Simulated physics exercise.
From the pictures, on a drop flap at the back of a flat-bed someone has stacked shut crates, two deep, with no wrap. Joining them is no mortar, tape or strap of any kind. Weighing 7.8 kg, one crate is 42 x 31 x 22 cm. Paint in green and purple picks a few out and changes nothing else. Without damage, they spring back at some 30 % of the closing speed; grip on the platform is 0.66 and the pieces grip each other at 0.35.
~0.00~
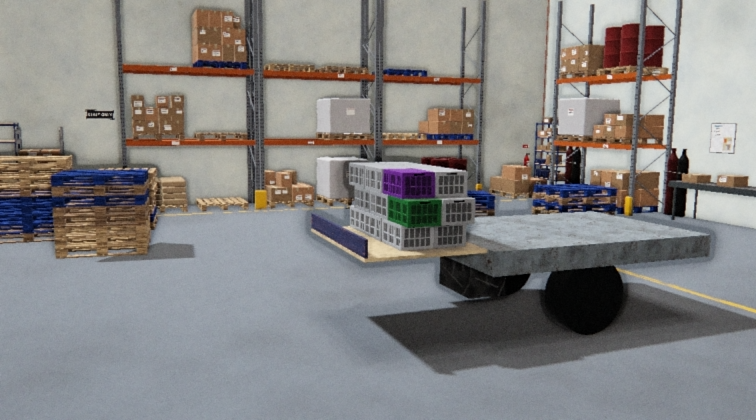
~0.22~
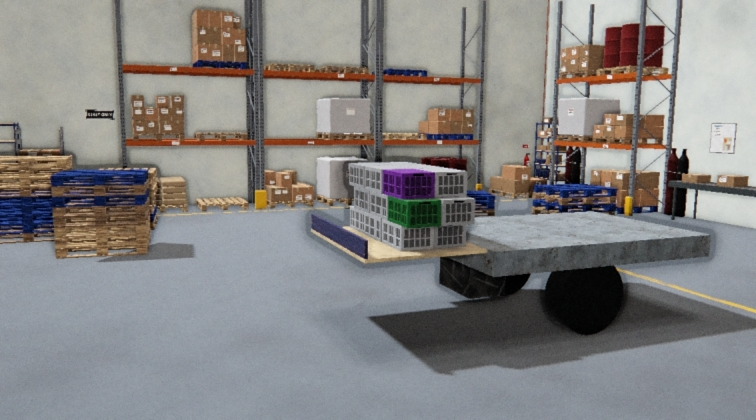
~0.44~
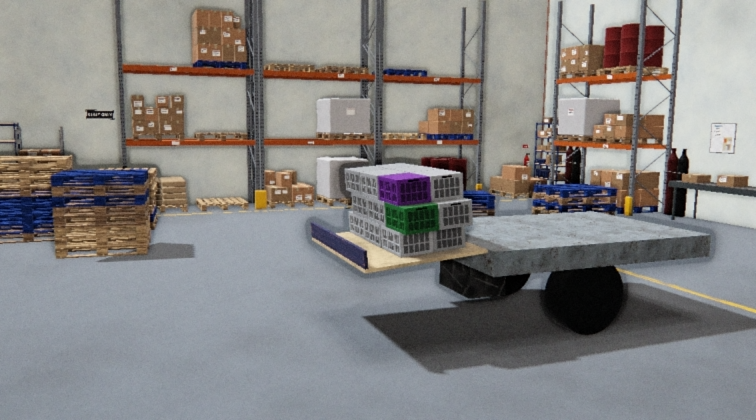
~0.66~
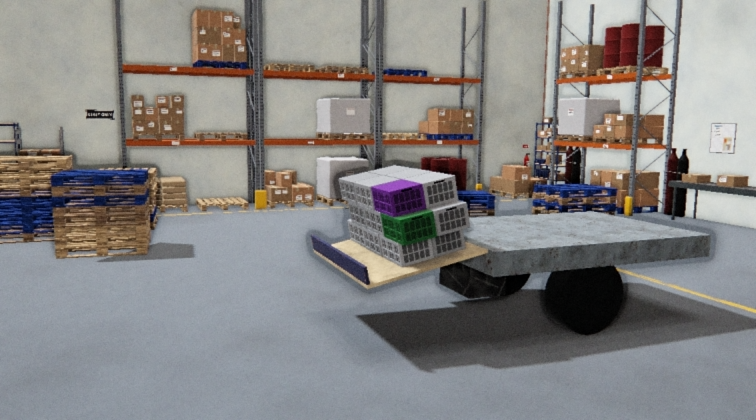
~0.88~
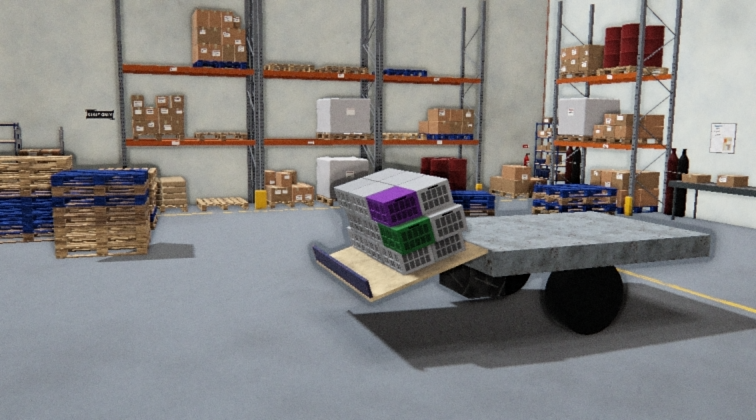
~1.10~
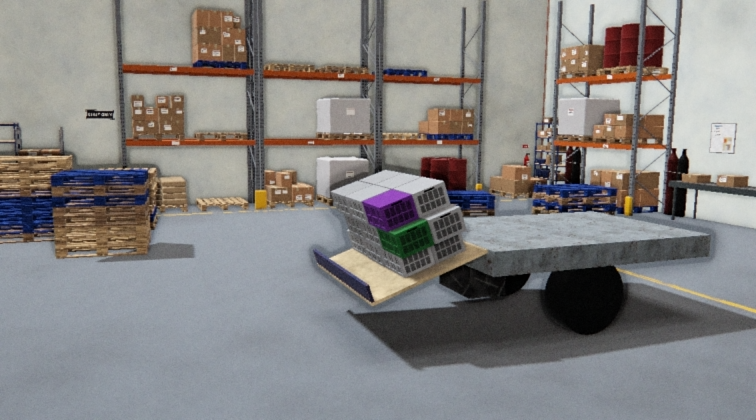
A wooden flap at the left end of a flat-bed tilts steadily downward, its outer edge dropping, while the stacked grey, purple and green crates on it lean with the slope and shift slightly toward the lower edge.
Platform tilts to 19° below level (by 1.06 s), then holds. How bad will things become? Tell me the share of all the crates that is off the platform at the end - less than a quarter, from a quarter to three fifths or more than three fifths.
My guess is the part that ends up off lands shy of a quarter.
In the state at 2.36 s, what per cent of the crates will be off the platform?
By then 15 %.
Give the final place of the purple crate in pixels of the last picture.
In the final picture its centre lies roughly at (295, 349).
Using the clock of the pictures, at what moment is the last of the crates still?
3.5 s, give or take.
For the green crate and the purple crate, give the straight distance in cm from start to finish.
Net displacement (cm): Green = 60; purple = 170.
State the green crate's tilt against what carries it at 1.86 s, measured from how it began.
Angle from initial pose, roughly 20 deg - estimate.
After 1.86 s, slope 19°; none of the 18 crates off the platform, 13 disturbed; purple crate 23° from how it stood; green crate 18° from how it stood.
After 2.36 s, slope 19°; 3 of the 18 crates off the platform; green crate upside down; purple crate on its side.
In the end (3.7 s), slope 19°; 3 of the 18 crates off the platform; green crate upside down; purple crate on its side. That is 17 per cent. From the last view, middles, green crate near (371, 269), purple crate near (295, 349).
